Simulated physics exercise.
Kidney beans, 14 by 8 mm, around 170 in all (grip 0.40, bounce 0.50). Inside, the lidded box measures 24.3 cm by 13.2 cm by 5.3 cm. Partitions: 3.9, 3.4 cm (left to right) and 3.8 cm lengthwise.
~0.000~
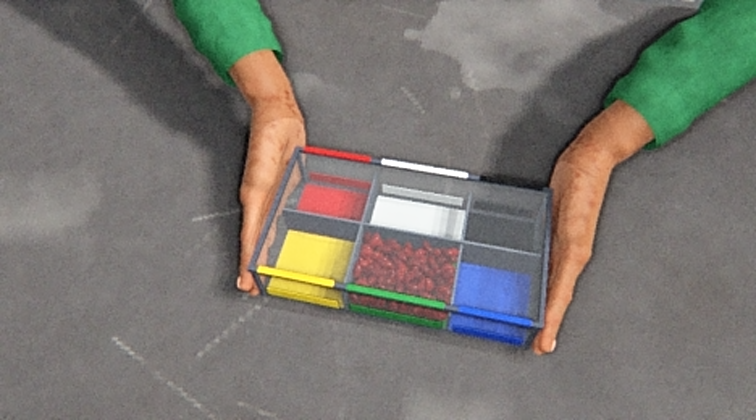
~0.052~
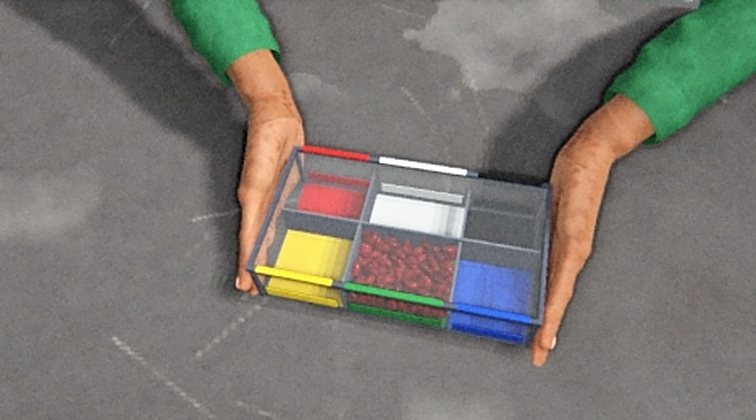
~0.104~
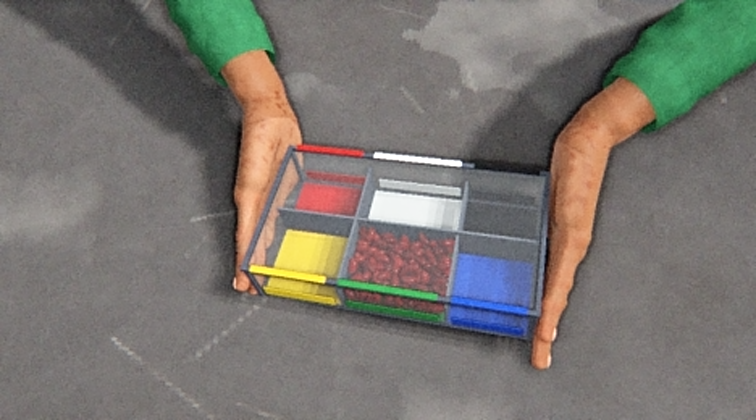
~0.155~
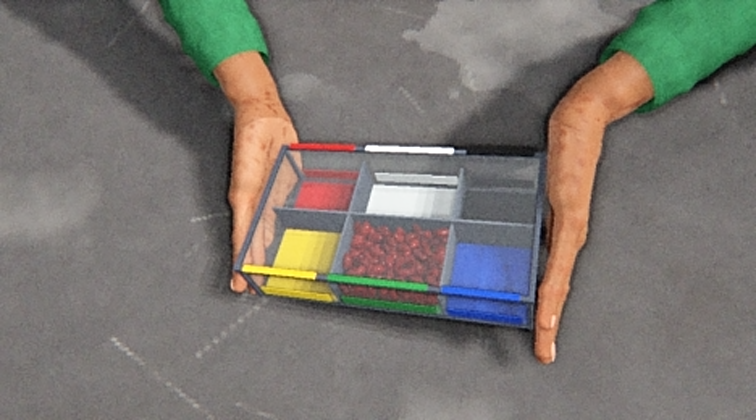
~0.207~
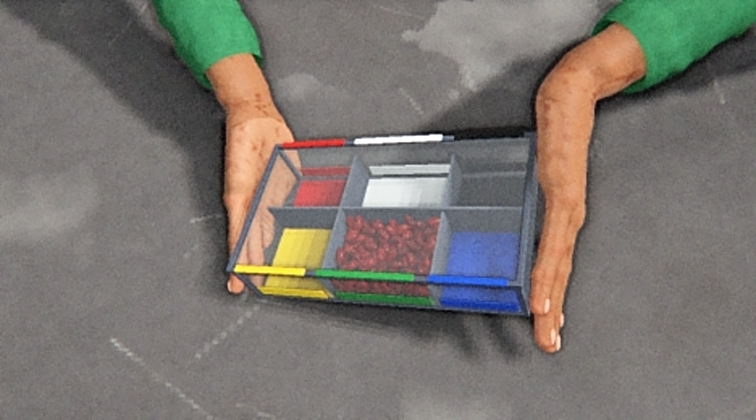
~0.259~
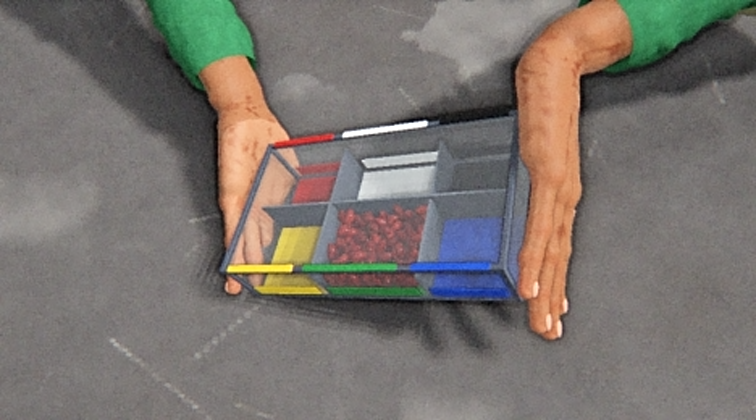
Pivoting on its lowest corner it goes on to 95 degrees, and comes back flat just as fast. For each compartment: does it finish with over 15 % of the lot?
Red no, blue no, green yes, yellow no, white no, black no.
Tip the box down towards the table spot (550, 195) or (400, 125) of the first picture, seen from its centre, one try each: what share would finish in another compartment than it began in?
Some 35 and 20 per cent.
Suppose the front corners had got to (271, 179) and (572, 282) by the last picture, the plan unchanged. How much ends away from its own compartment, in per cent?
It would be near 20 per cent.
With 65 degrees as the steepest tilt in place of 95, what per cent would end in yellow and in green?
In that case yellow 10; green 90.
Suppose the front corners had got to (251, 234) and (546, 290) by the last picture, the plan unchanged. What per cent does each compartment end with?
Red 5, blue 0, green 70, yellow 0, white 20, black 10.
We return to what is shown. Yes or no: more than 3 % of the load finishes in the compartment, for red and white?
Red no, white no.
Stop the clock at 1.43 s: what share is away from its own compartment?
Some 10 per cent.
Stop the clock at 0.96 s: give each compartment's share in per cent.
Red 0, blue 0, green 90, yellow 5, white 0, black 0.
Then, at 0.96 s, tilt 94 degrees; green 90 %, yellow 5 %.
Then, at 1.43 s, tilt 40 degrees; green 90 %, yellow 5 %.
After 1.97 s, tilt 0 degrees; green 90 %, yellow 10 %.
In the end, at 3.0 s, red 0 %, blue 0 %, green 90 %, yellow 10 %, white 0 %, black 0 %.
